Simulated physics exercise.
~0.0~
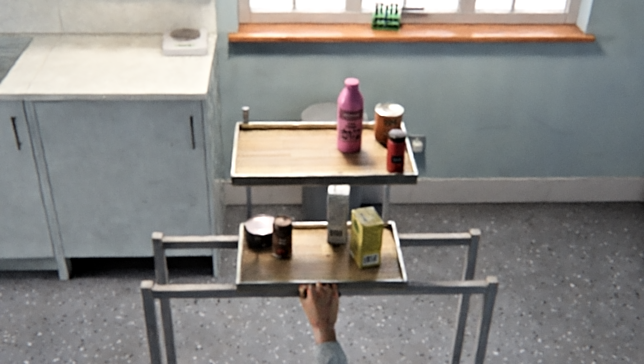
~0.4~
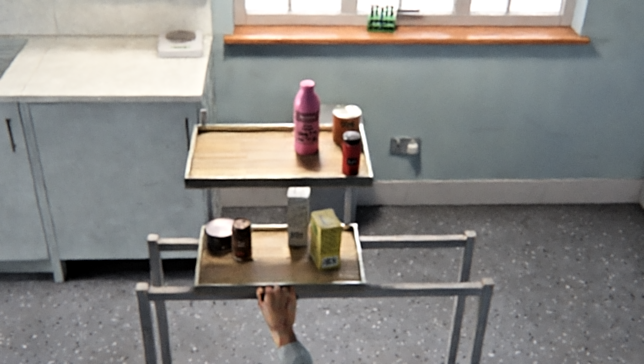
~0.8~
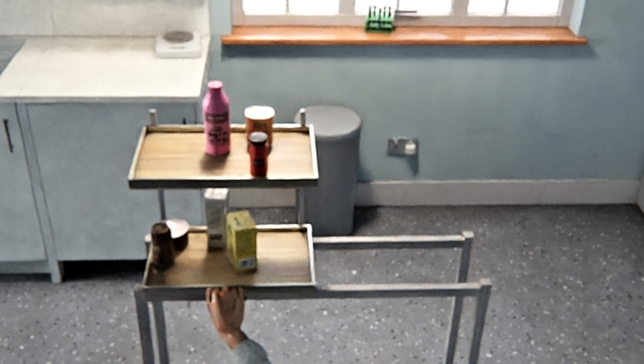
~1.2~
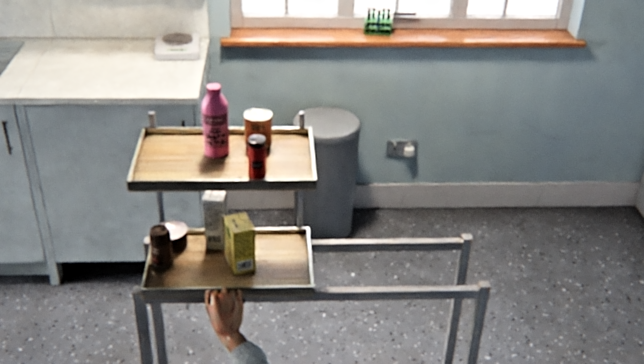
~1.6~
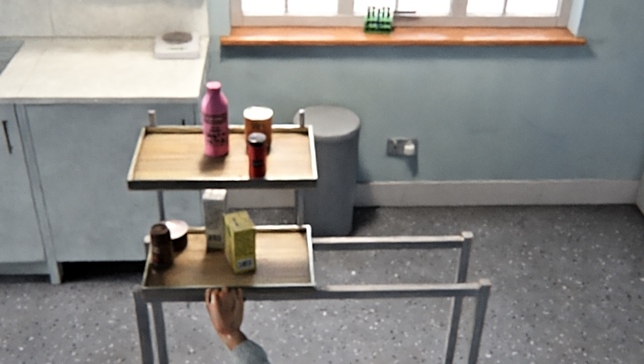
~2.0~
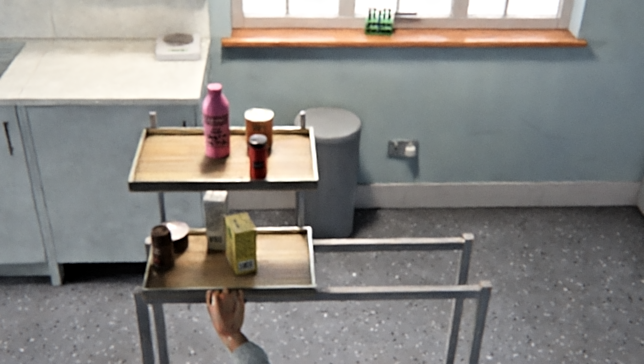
Two-tier tray unit holding bottles, tins and cartons sliding left along a metal frame, guided by a hand, then stopping with everything upright.
